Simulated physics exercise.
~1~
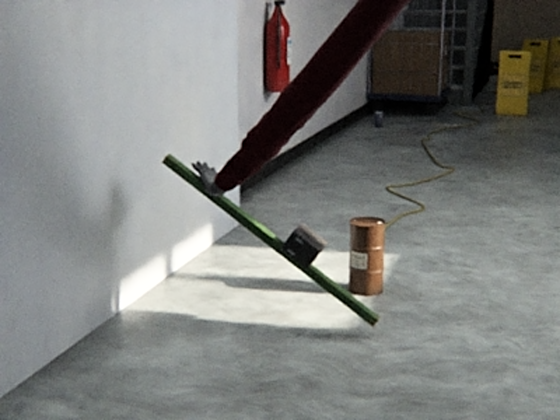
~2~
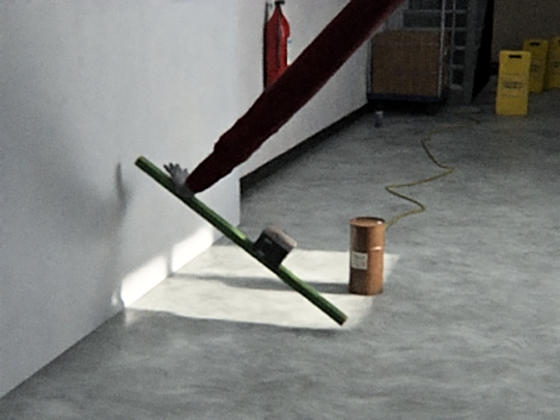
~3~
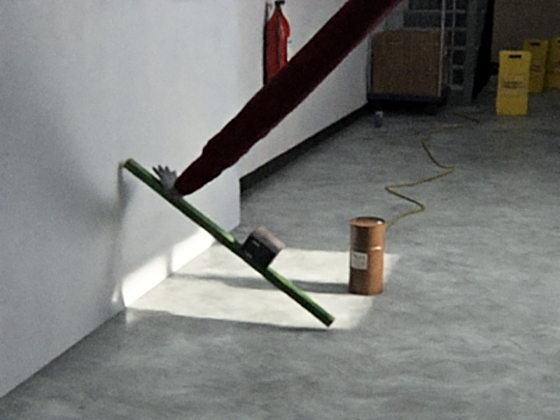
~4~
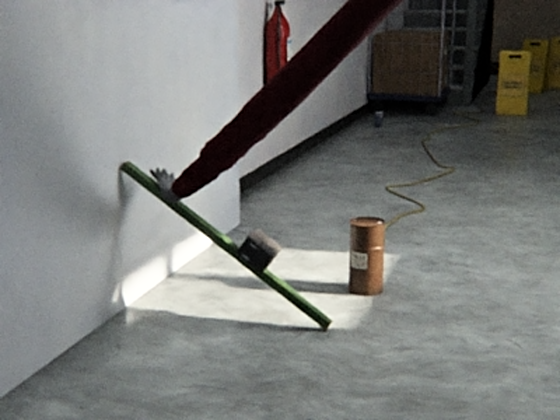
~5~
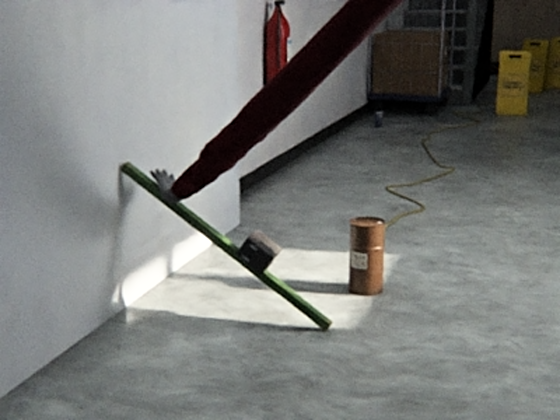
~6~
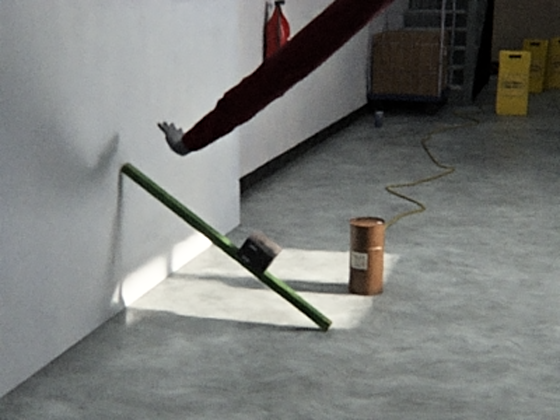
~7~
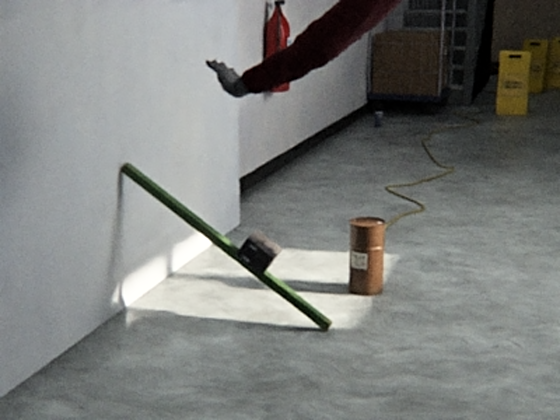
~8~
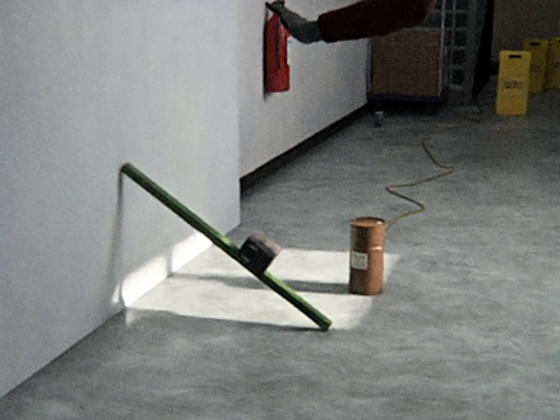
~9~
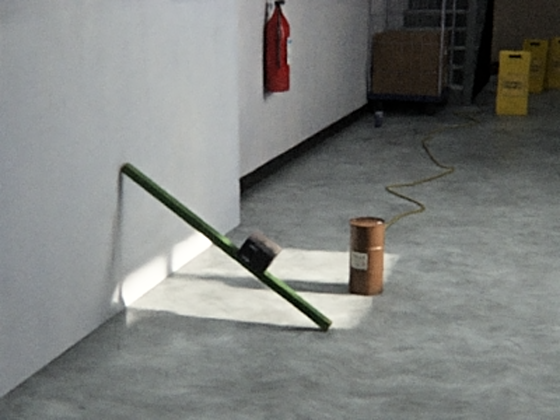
In a concrete-floored room, a hand in a dark red sleeve moved a green pole with a small case on it leftward until it leaned against the pale wall, then let go and withdrew, and the pole stayed leaning near a brown canister.
